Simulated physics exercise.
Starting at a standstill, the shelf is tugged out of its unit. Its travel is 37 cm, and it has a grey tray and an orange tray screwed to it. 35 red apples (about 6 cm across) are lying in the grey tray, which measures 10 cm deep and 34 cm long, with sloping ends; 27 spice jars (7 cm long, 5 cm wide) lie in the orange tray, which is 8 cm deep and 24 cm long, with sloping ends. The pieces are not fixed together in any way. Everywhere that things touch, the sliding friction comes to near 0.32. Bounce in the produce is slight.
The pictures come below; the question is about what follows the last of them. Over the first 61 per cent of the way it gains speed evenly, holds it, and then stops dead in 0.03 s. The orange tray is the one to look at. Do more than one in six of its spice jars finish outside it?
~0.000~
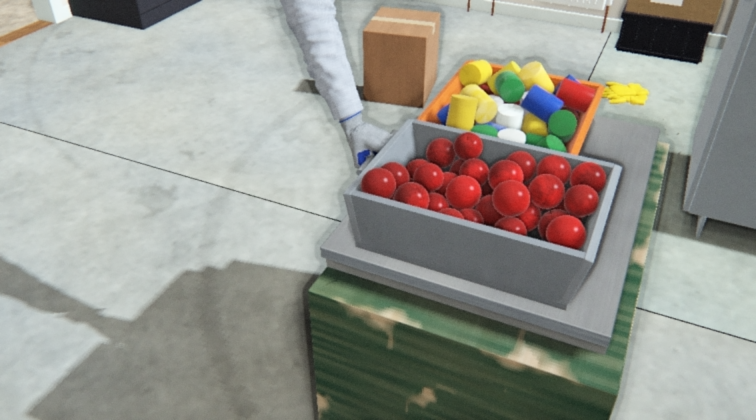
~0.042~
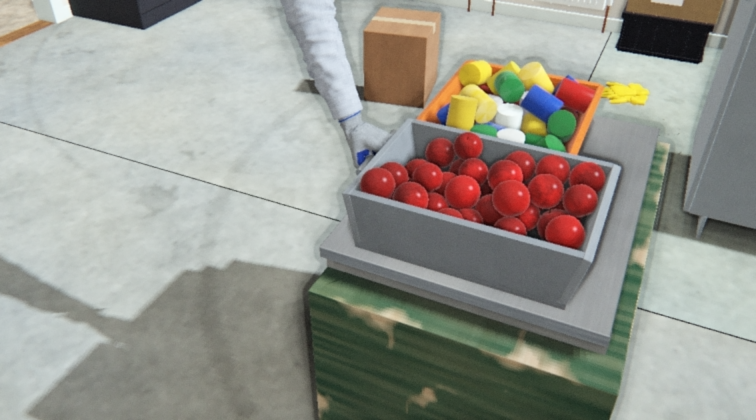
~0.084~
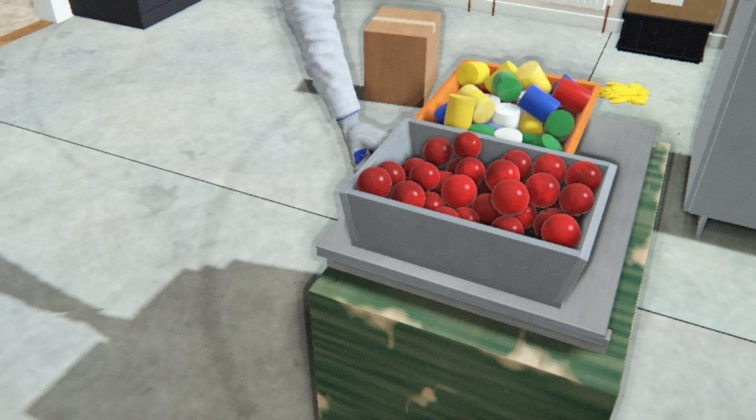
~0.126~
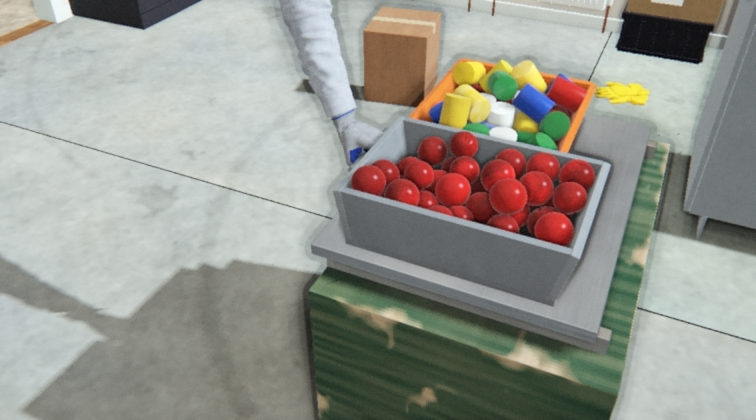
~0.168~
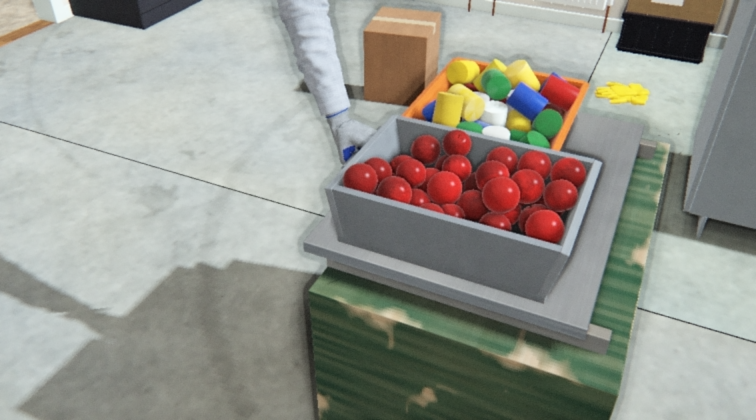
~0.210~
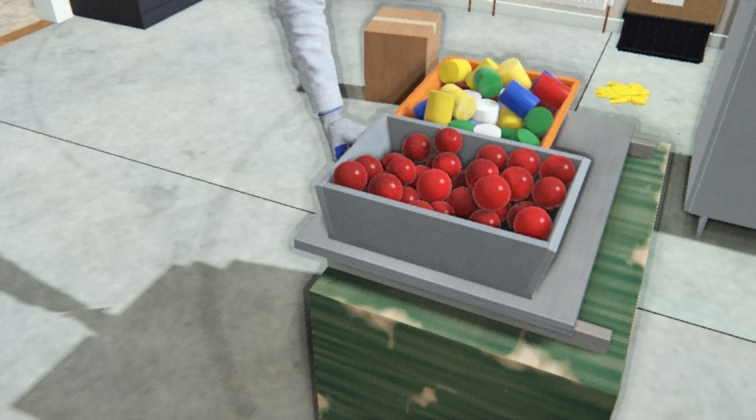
No.
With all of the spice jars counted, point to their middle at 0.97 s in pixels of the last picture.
Middle: About (356, 85) px.
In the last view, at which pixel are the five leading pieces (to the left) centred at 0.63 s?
Near (257, 99).
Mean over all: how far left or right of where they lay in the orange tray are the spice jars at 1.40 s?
Some 2 cm leftwards.
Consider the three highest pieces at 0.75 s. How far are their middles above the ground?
About 90 cm up.
After 0.55 s, the runners reach their end.
After 0.63 s, the grey tray has all 35 and the orange tray has all 27.
After 0.75 s, the grey tray has all 35 and the orange tray is down by 2 of 27.
After 0.97 s, the grey tray has all 35 and the orange tray is down by 2 of 27.
Final count (at 1.40 s), the grey tray has all 35 and the orange tray is down by 2 of 27. Asked share, 2 of 27, 7 per cent.
